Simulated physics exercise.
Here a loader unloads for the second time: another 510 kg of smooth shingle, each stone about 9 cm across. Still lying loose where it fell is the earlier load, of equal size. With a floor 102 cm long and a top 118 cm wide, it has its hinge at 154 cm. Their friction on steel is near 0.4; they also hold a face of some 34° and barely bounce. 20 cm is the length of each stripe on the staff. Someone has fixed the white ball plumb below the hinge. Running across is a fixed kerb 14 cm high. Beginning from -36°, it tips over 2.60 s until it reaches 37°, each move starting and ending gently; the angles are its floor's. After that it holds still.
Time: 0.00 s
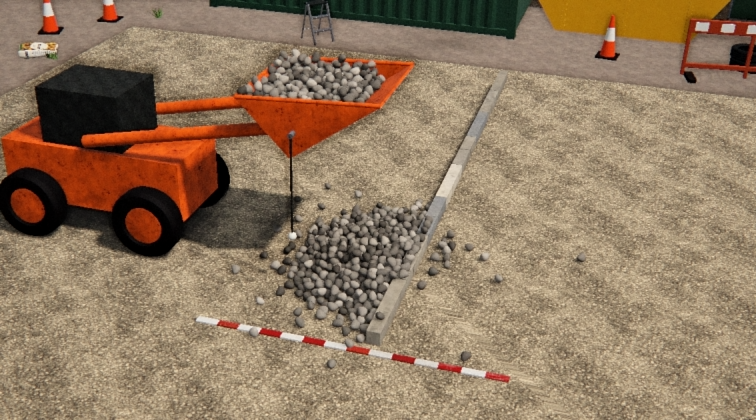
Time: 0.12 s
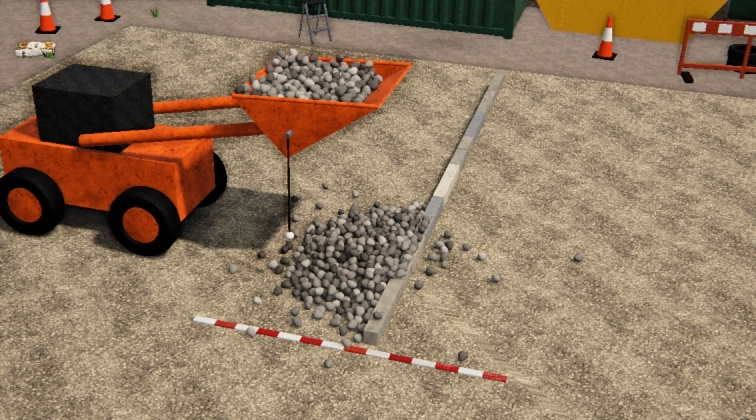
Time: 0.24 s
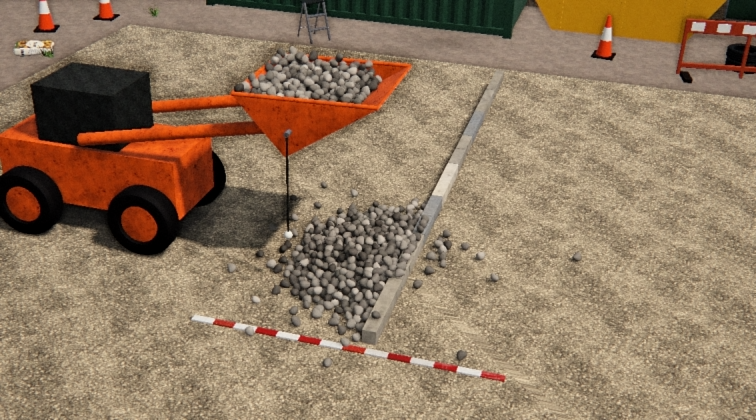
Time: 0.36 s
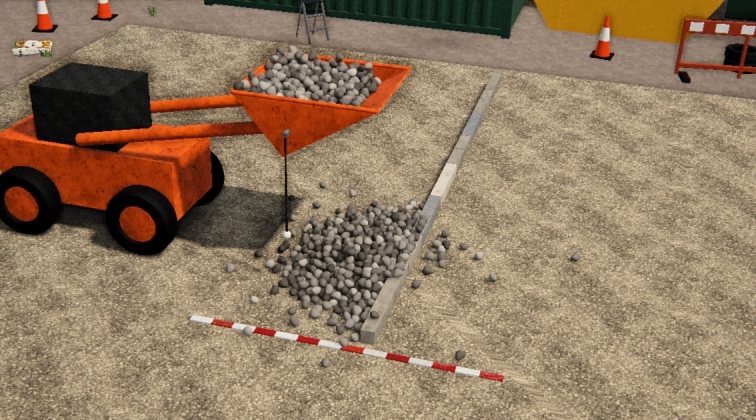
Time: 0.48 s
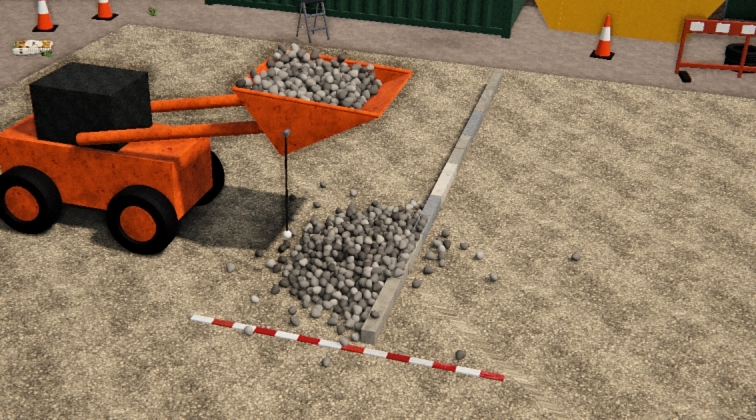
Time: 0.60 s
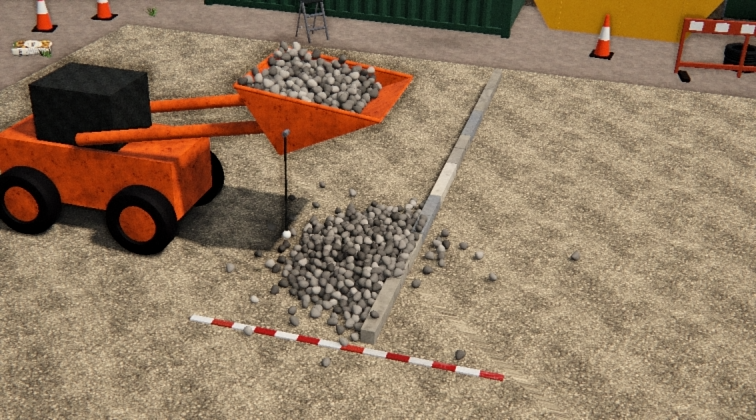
Orange loader holding a raised bucket of grey stones beside a loose stone pile and kerb, the bucket tilting slightly downward.
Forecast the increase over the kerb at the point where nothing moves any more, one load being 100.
I would say 87 per cent.
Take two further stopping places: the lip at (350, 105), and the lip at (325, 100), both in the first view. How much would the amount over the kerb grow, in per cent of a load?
Roughly 55 and 25 percent, in that order.
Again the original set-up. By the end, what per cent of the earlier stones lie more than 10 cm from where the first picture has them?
Near 5 per cent, I reckon.
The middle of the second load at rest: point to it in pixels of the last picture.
Their middle rests near (453, 267).
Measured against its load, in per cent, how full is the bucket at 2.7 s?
Around 10 per cent of the load is still inside.
After 2.0 s the floor is at 26°; in per cent of one load, 87 in the bucket, 110 on this side of the kerb, 3 over the kerb; the foremost stones are at (475, 268).
After 2.7 s the floor is at 37°; in per cent of one load, 12 in the bucket, 132 on this side of the kerb, 57 over the kerb; the foremost stones are at (526, 289).
After 3.0 s the floor is at 37°; in per cent of one load, 0 in the bucket, 119 on this side of the kerb, 81 over the kerb; the foremost stones are at (568, 289).
After 5.8 s the floor is at 37°; in per cent of one load, 0 in the bucket, 110 on this side of the kerb, 90 over the kerb; the foremost stones are at (602, 295). Net gain over the kerb, 87.
